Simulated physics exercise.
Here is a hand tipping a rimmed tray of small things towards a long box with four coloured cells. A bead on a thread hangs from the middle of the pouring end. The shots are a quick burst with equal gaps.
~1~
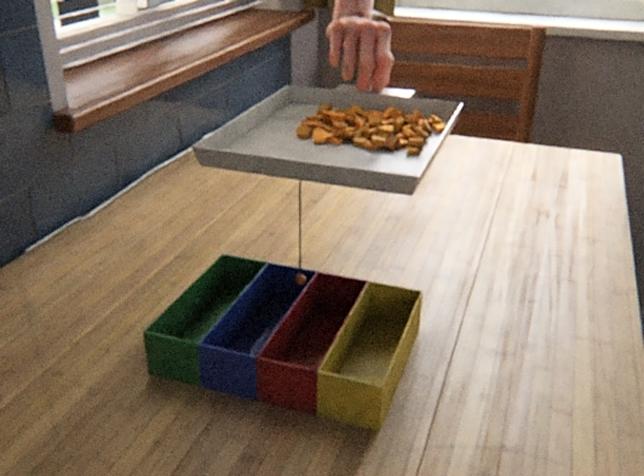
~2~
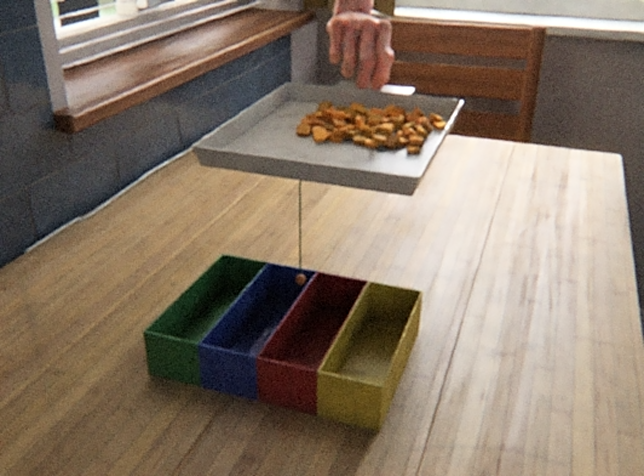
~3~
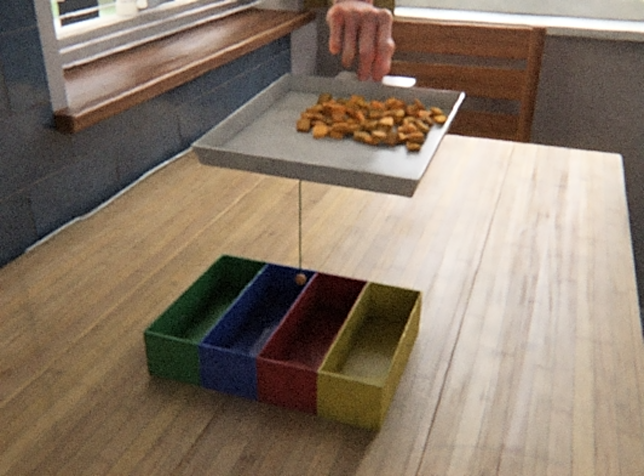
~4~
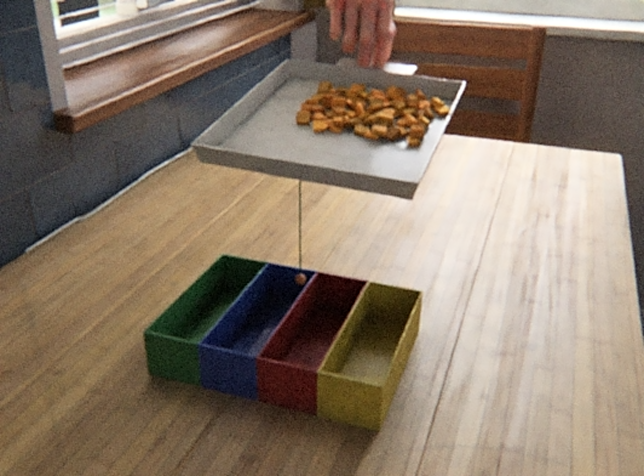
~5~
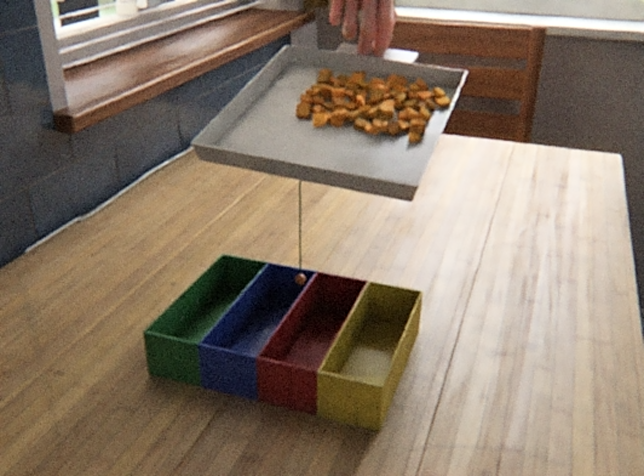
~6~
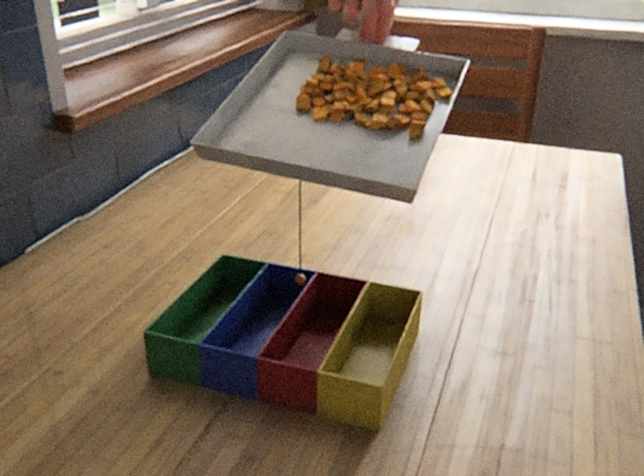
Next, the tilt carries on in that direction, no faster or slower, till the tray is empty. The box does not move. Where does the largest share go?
The yellow one ends fullest.
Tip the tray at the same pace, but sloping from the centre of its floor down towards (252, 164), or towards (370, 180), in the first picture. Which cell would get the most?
At the first place the green cell, at the second yellow.
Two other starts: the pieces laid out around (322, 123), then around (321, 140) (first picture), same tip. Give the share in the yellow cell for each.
First some 50, then 40 per cent.
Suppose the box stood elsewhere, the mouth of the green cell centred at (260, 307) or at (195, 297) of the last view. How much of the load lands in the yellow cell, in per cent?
About 10 and 60 per cent.
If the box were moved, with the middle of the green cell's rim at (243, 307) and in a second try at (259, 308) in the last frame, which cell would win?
At the first place the red one, at the second the cell in red.
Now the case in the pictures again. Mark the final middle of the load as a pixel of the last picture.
Close to (367, 360).
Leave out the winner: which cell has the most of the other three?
It is the cell in red.
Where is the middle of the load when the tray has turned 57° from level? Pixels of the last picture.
Close to (370, 168).
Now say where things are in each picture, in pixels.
In the first picture, corners of the pouring end (199, 145) and (414, 174), level; middle of the load (372, 125), small crackers; bead on its thread (300, 280); green cell (173, 355); blue cell (228, 368); red cell (287, 382); yellow cell (349, 397).
In the second picture, corners of the pouring end (199, 145) and (414, 174), level; middle of the load (372, 123).
In the third picture, corners of the pouring end (199, 144) and (414, 176), tipped barely, lowest at the right corner; middle of the load (373, 118).
In the fourth picture, corners of the pouring end (198, 142) and (414, 179), tipped a little, lowest at the right corner; middle of the load (373, 109).
In the fifth picture, corners of the pouring end (198, 141) and (413, 182), tipped a little, lowest at the right corner; middle of the load (373, 101).
In the sixth picture, corners of the pouring end (197, 140) and (413, 185), tipped clearly, lowest at the right corner; middle of the load (374, 93); green cell (173, 355); blue cell (228, 368); red cell (287, 382); yellow cell (349, 397).
Just after the last frame, tray tipped steeply; almost all on the tray; just a few falling or outside the box.
A moment on, tray tipped right over; the larger part on the tray; about a tenth in the yellow cell; about a tenth in the red cell; just a few falling or outside the box.
Further on, tray tipped past a quarter turn; roughly two thirds in the yellow cell; roughly a quarter in the red cell; just a few in the blue cell; about a tenth falling or outside the box.
When it is over, tray tipped past a quarter turn; roughly two thirds in the yellow cell; roughly a quarter in the red cell; just a few in the blue cell; not one in the green cell; about a tenth outside the box.
